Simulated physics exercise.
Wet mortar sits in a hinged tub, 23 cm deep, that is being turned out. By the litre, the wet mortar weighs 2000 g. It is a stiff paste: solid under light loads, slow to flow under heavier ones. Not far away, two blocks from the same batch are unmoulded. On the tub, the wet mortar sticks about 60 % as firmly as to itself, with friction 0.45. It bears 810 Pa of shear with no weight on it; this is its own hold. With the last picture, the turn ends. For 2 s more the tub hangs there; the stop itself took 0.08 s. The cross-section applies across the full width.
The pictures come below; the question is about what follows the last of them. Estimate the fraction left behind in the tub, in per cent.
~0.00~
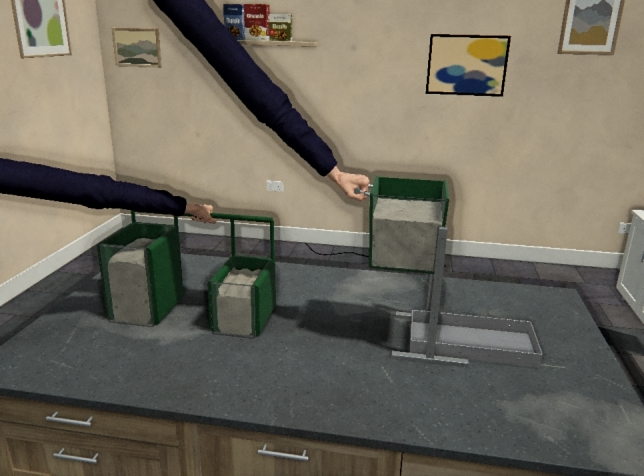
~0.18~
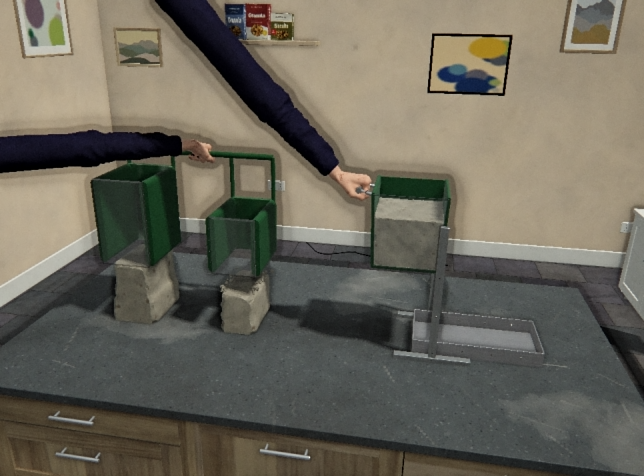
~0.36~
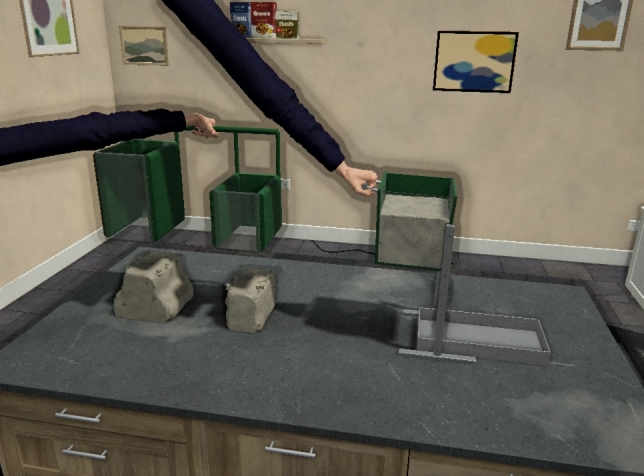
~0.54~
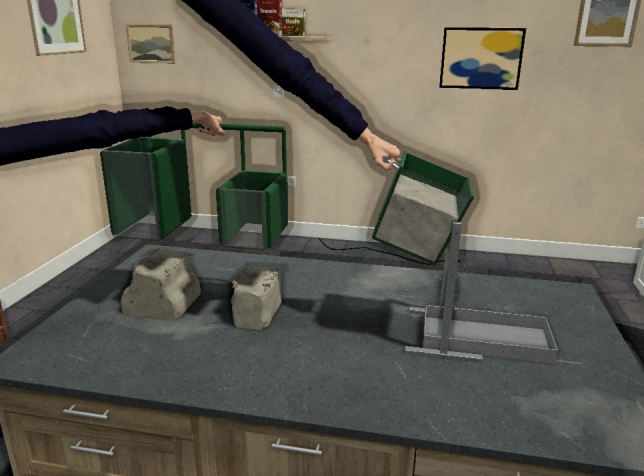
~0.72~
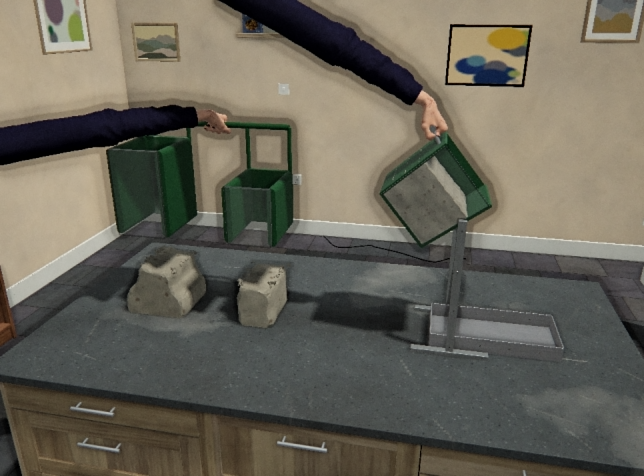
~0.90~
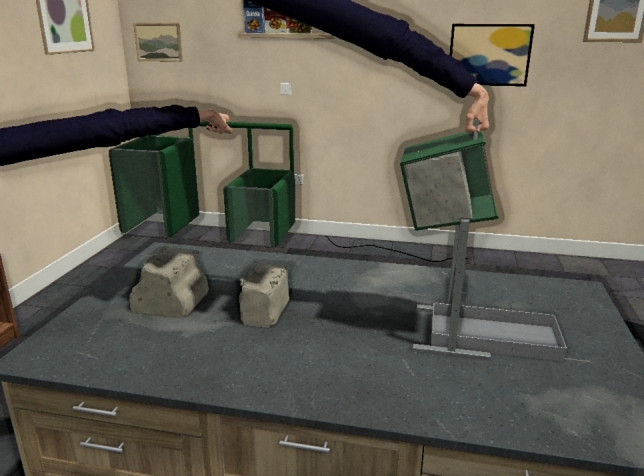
I would say 100 %.
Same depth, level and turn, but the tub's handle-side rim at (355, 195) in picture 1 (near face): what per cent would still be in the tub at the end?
In that case close to 100 %.
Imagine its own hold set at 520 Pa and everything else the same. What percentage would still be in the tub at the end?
That works out near 100 %.
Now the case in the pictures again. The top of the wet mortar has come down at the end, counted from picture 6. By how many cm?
The top ends up some 0 cm below its level in the last picture.
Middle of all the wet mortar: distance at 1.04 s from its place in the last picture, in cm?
It has moved close to 0 cm.
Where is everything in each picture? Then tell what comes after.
In the first picture, handle-side rim at (373, 195), tilt 0 degrees; crest of the wet mortar at (378, 218); block heights 24 cm, 16 cm (left to right).
In the second picture, handle-side rim at (375, 194), tilt 0 degrees; crest of the wet mortar at (380, 217); block heights 22 cm, 15 cm (left to right).
In the third picture, handle-side rim at (381, 191), tilt 1 degrees; crest of the wet mortar at (384, 214); block heights 19 cm, 15 cm (left to right).
In the fourth picture, handle-side rim at (403, 169), tilt 20 degrees; crest of the wet mortar at (398, 193); block heights 18 cm, 15 cm (left to right).
In the fifth picture, handle-side rim at (447, 147), tilt 51 degrees; crest of the wet mortar at (424, 165); block heights 18 cm, 15 cm (left to right).
In the sixth picture, handle-side rim at (484, 145), tilt 74 degrees; crest of the wet mortar at (455, 155); block heights 18 cm, 15 cm (left to right).
After 1.04 s, the tub is at 75 degrees and holds 100 %.
After 1.21 s, the tub is at 75 degrees and holds 100 %.
After 1.38 s, the tub is at 75 degrees and holds 100 %.
After 1.55 s, the tub is at 75 degrees and holds 100 %.
After 2.90 s, the tub is at 75 degrees and holds 100 %.
